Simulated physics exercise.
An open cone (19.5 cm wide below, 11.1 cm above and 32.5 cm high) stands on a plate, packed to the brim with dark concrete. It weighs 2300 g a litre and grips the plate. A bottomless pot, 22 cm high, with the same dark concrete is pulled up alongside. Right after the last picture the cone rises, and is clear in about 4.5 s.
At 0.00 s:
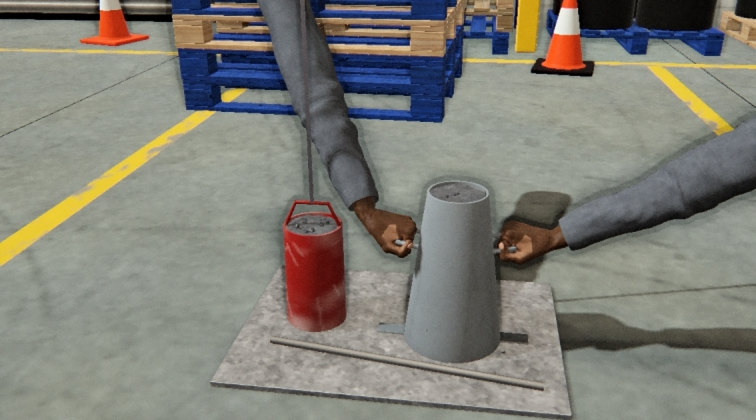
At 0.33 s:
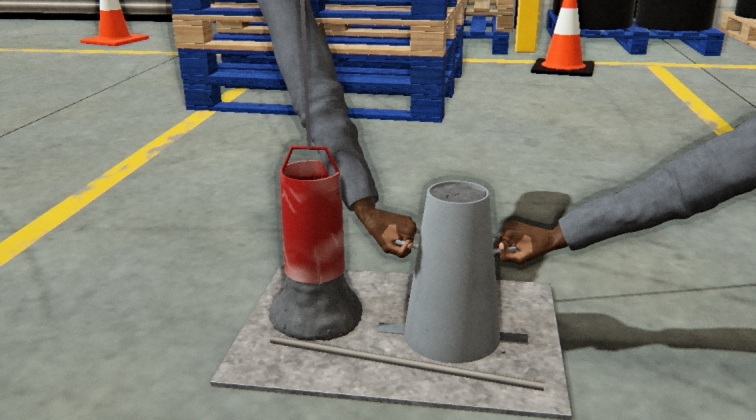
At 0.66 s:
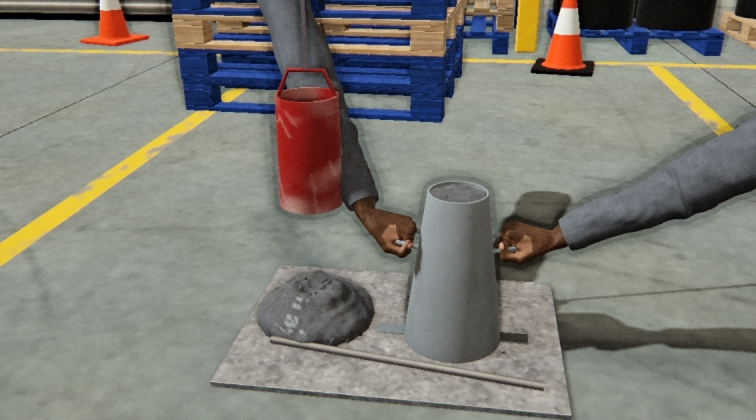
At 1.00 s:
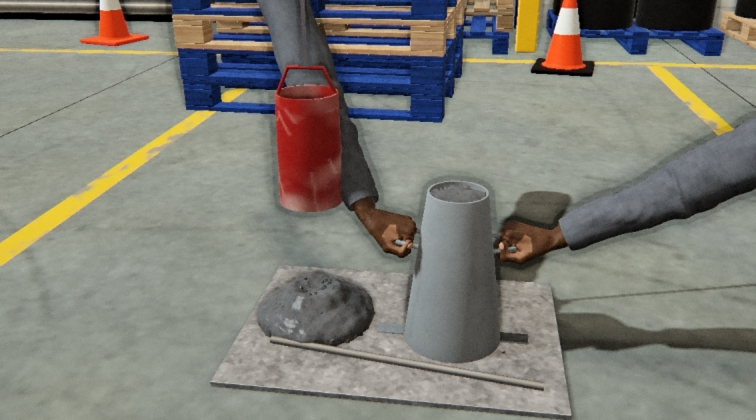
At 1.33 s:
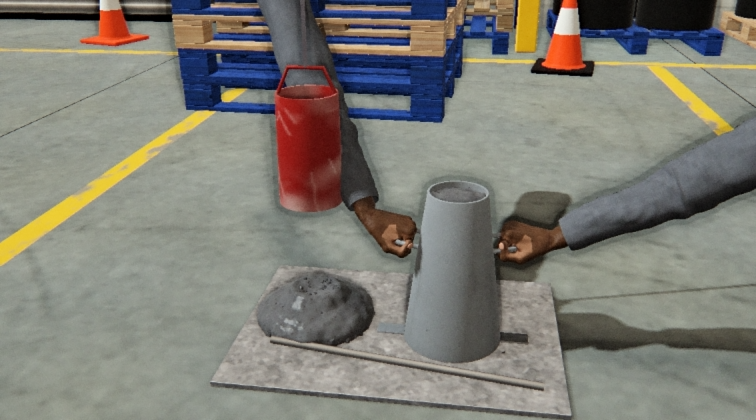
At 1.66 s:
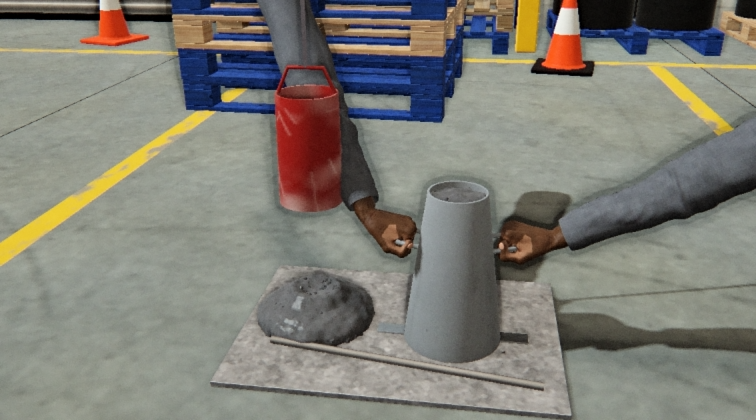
In the video, a red bottomless pot lifts straight up from a plate, leaving its dark concrete slumped in a low, rounded heap, and then hangs still while two hands stay beside an unmoving grey cone filled with concrete.
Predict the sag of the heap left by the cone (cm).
About 23 cm.
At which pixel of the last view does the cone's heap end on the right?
Around (547, 350).
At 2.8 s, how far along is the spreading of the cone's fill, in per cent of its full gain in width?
About 90 %.
By 2.8 s, the cone is up 7.8 cm; the dark concrete has come down 19 cm to 14 cm and is 36 cm wide.
By 3.9 s, the cone is up 20 cm; the dark concrete has come down 23 cm to 10.0 cm and is 39 cm wide.
By 5.0 s, the cone is up 33 cm; the dark concrete has come down 23 cm to 9.8 cm and is 39 cm wide.
By 6.4 s, the cone is clear; the dark concrete has come down 23 cm to 9.7 cm and is 39 cm wide.
By 6.9 s, at rest, the cone is clear; the dark concrete has come down 23 cm to 9.7 cm and is 39 cm wide.
